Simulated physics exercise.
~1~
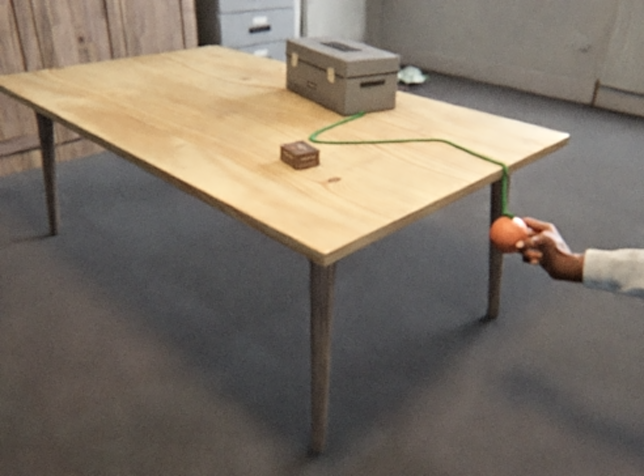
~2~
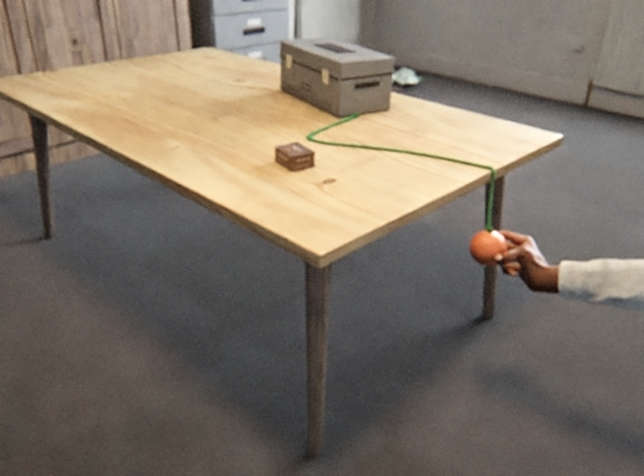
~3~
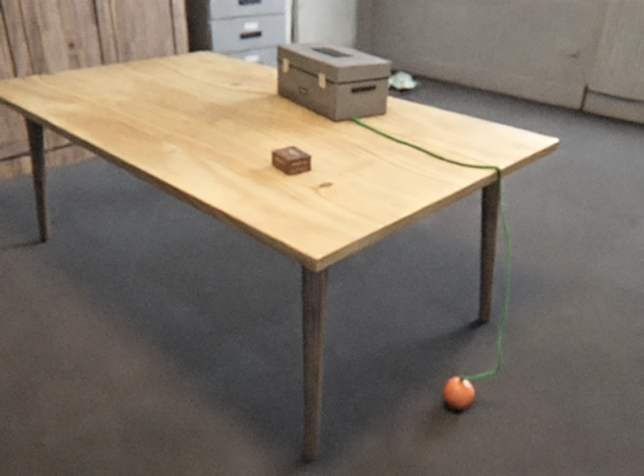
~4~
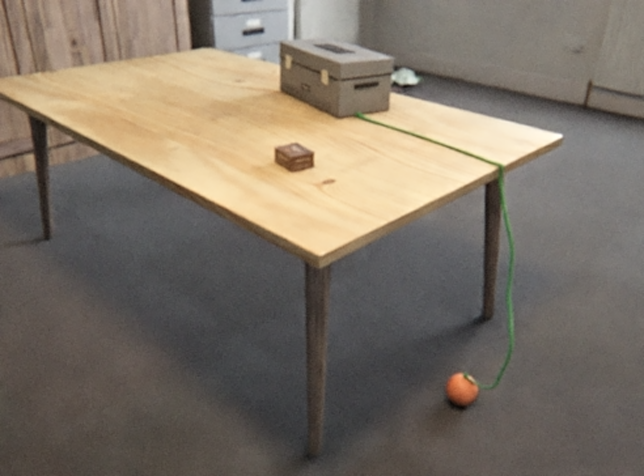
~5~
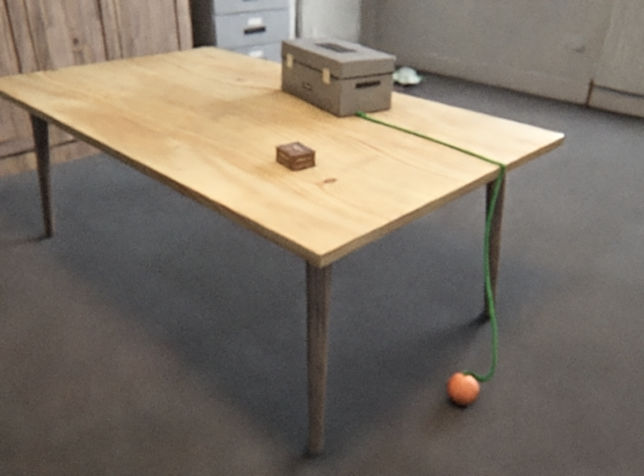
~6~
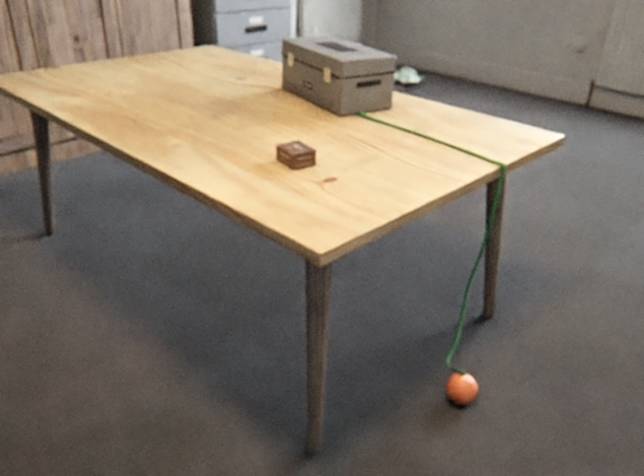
An orange tied to a green ribbon was held beside a wooden table by a hand, which let it go. It dropped to the floor and stayed there as the ribbon swayed, while the grey toolbox and small brown box stayed put on top.
